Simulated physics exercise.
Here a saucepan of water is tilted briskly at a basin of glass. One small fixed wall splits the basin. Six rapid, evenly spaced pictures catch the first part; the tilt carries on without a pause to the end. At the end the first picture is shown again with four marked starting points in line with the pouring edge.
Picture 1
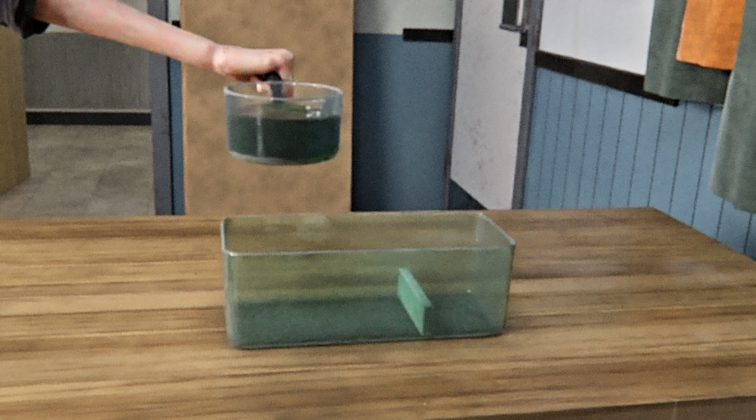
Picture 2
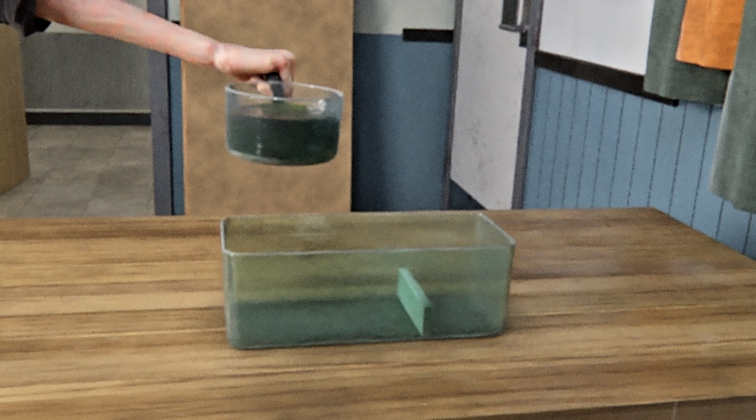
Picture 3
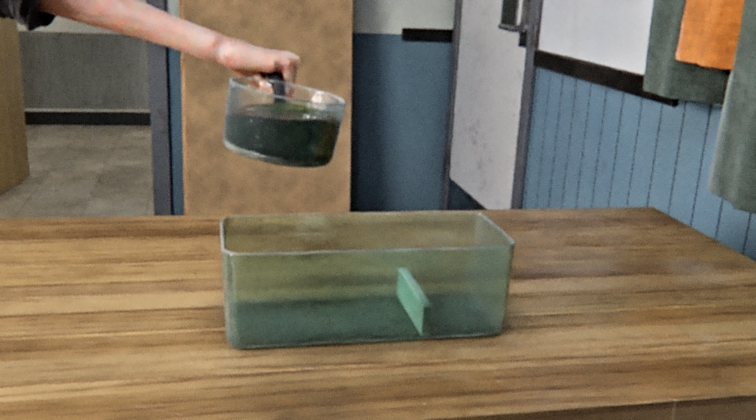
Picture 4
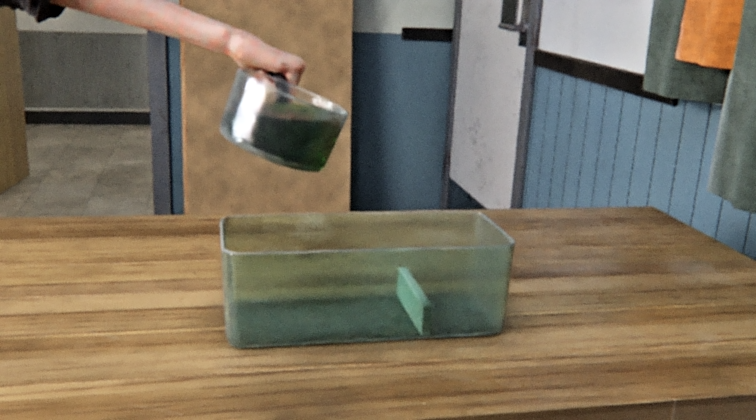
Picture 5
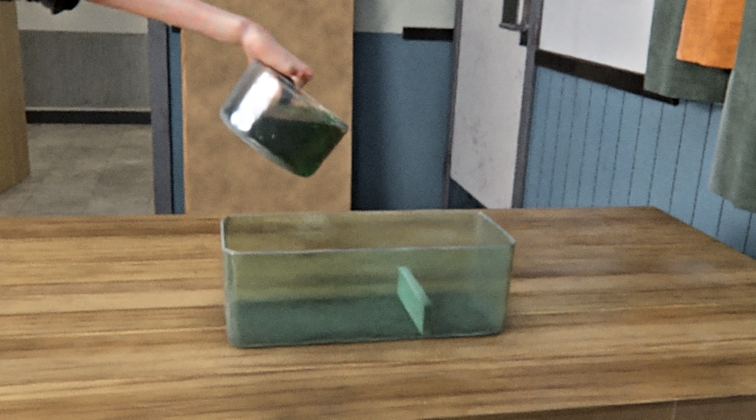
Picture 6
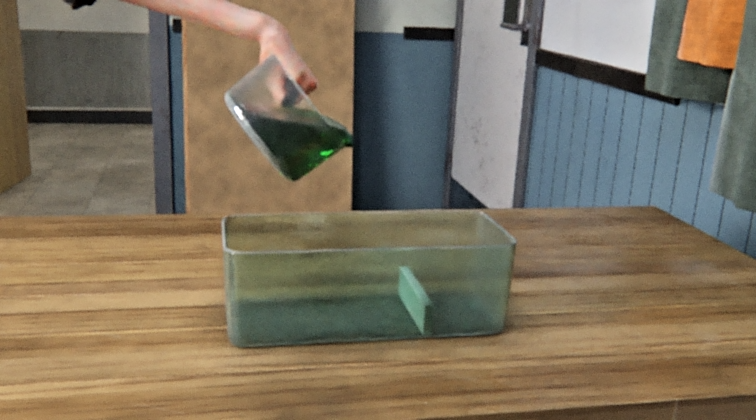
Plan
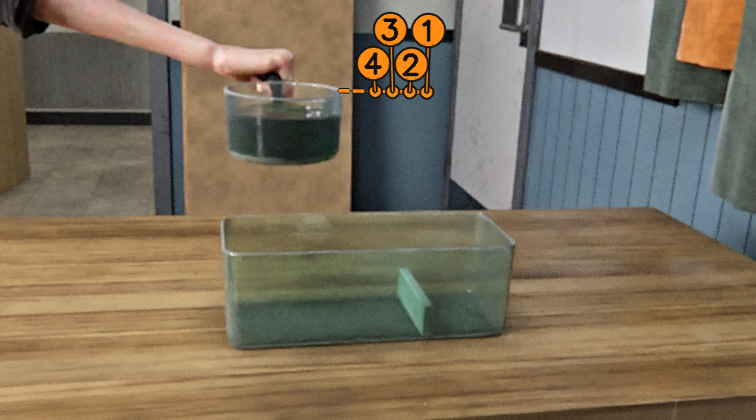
A saucepan of dark green water, held by a hand above a glass basin with a small green wall inside, starts upright and tilts steeply to the right until the water begins to come over its lip.
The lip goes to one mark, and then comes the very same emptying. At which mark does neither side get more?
Place 2.
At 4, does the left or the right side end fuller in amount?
More ends on the left.
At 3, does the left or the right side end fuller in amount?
The left side.
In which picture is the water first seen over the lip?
In picture 6.
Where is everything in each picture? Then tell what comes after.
Upright, lip at (339, 90); basin from (227, 345) to (503, 331); top of the wall at (415, 285); nothing has left yet, in the first picture.
Tipped about 2°, lip at (340, 93); nothing has left yet, in the second picture.
Tipped about 10°, lip at (343, 100); nothing has left yet, in the third picture.
Tipped about 21°, lip at (345, 111); nothing has left yet, in the fourth picture.
Tipped about 35°, lip at (346, 126); nothing has left yet, in the fifth picture.
Tipped about 51°, lip at (342, 142); water is over the lip, down to (349, 144), in the sixth picture.
On the marked copy, 1 at (426, 92); 2 at (409, 91); 3 at (392, 91); 4 at (375, 91).
If 1 is chosen, about 32 % ends left of the wall and 61 % right of it; 7 % is lost outside.
If 2 is chosen, about 49 % ends left of the wall and 47 % right of it; 4 % is lost outside.
If 3 is chosen, about 65 % ends left of the wall and 32 % right of it; 3 % is lost outside.
If 4 is chosen, about 80 % ends left of the wall and 17 % right of it; 4 % is lost outside.
